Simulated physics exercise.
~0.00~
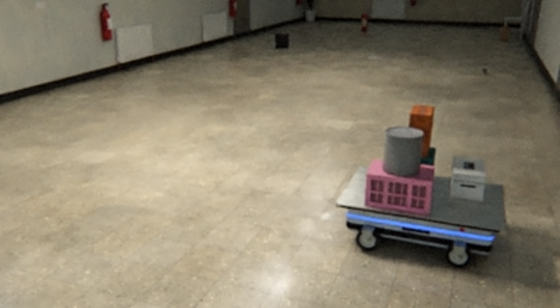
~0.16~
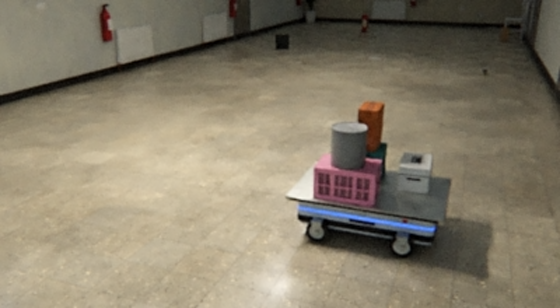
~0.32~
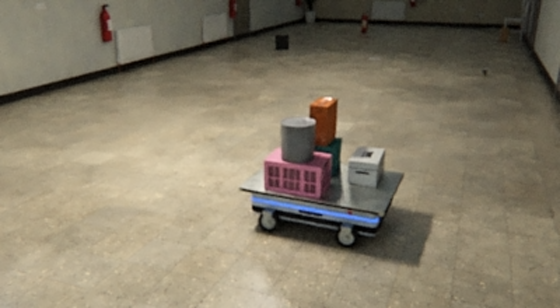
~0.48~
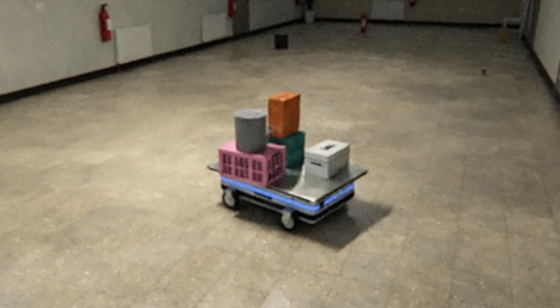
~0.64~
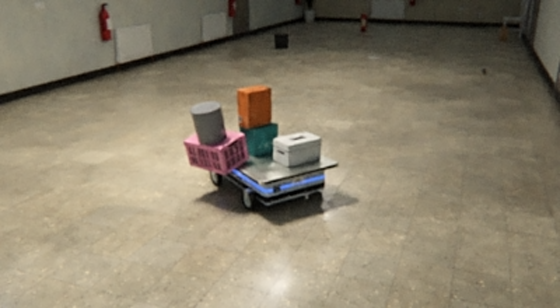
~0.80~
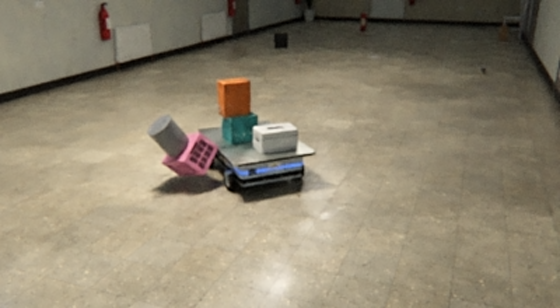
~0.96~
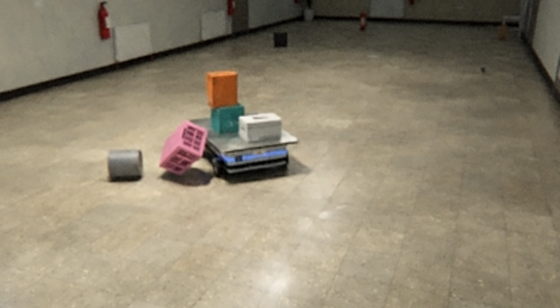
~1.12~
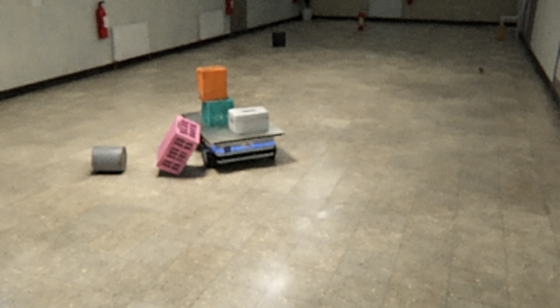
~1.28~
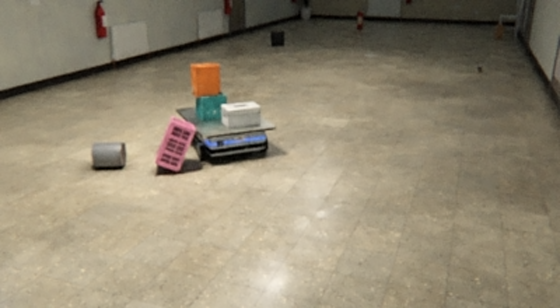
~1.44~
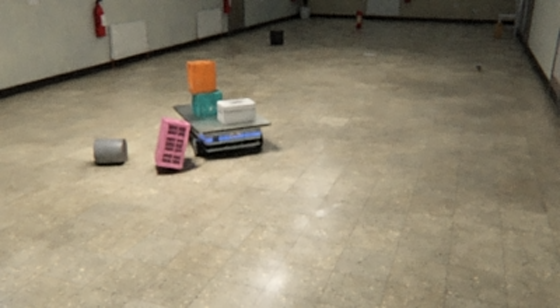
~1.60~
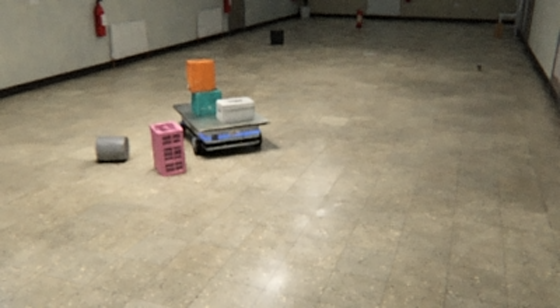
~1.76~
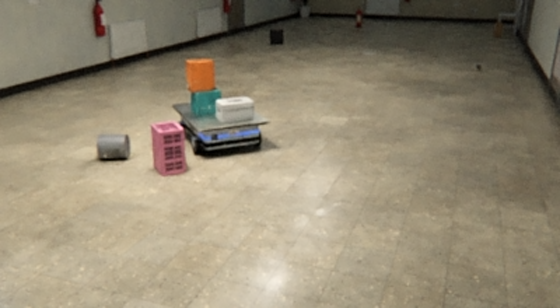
Wheeled cart curving left and away across a floor, shedding a pink crate and grey pail, then stopping with other items aboard.
